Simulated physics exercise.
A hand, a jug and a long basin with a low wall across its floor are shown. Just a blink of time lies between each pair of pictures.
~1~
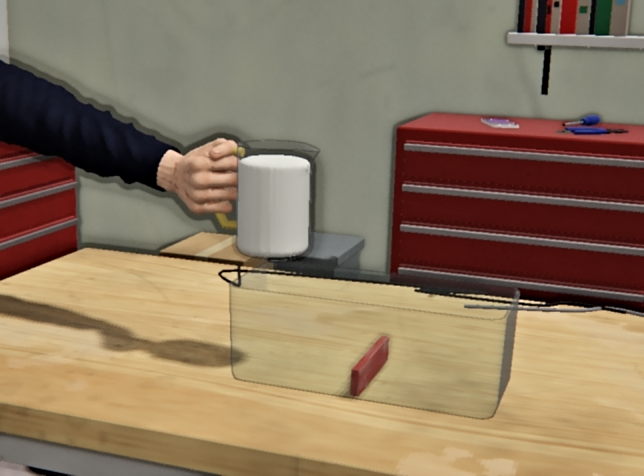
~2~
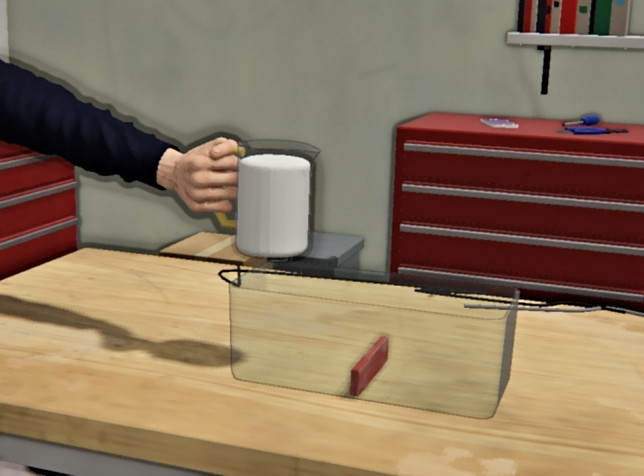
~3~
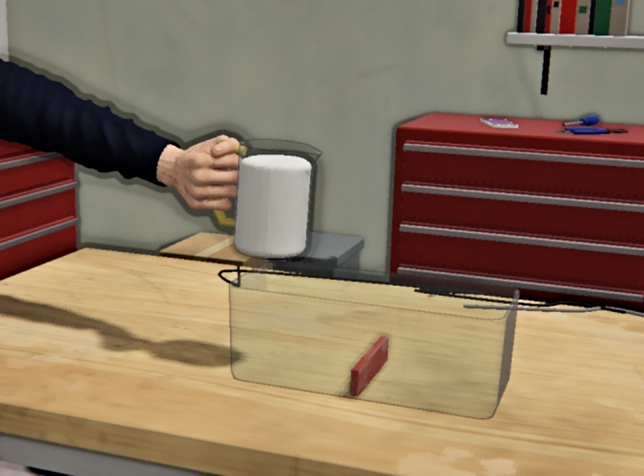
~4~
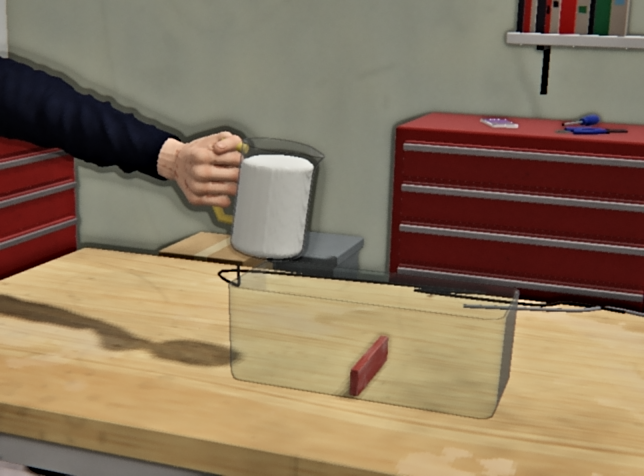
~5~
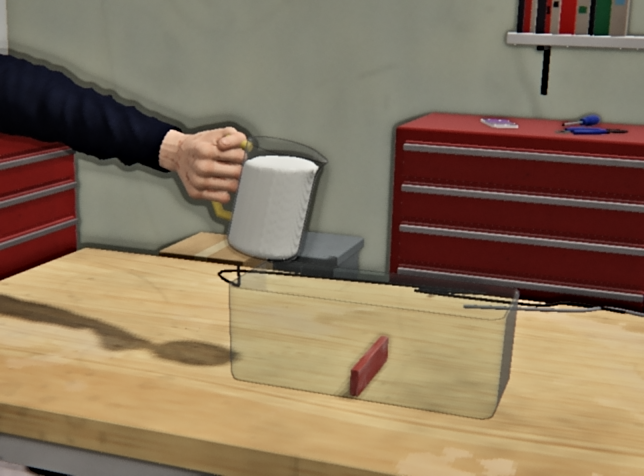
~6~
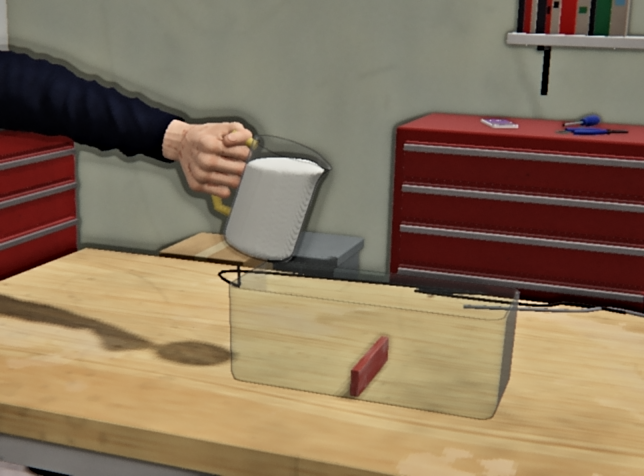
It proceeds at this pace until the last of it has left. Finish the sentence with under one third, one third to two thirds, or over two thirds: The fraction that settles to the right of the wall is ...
The fraction that settles to the right of the wall is one third to two thirds.
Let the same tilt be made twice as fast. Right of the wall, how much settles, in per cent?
About 30 per cent would end up there.
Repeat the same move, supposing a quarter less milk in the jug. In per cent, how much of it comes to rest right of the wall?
My estimate is about 40 percent.
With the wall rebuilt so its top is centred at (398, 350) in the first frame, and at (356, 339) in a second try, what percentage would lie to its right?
The first placement leaves close to 5 per cent, the second close to 70 per cent.
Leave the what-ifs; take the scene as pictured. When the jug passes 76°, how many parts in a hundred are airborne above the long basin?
It's close to 10 %.
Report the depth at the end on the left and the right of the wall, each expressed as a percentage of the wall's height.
On the left roughly 40, on the right roughly 50.
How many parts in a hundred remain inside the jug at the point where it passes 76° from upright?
About 80 per cent.
A moment on, the tilt is 76° and 80 per cent is still to pour, 1 is left of the wall and 7 right of it.
Next, the tilt is 111° and 22 per cent is still to pour, 21 is left of the wall and 46 right of it.
Then the tilt is 119° and 0 per cent is still to pour, 44 is left of the wall and 54 right of it.
Later the tilt is 119° and 0 per cent is still to pour, 45 is left of the wall and 54 right of it.
At rest 45 per cent lies left of the wall, 54 right of it and 1 outside.
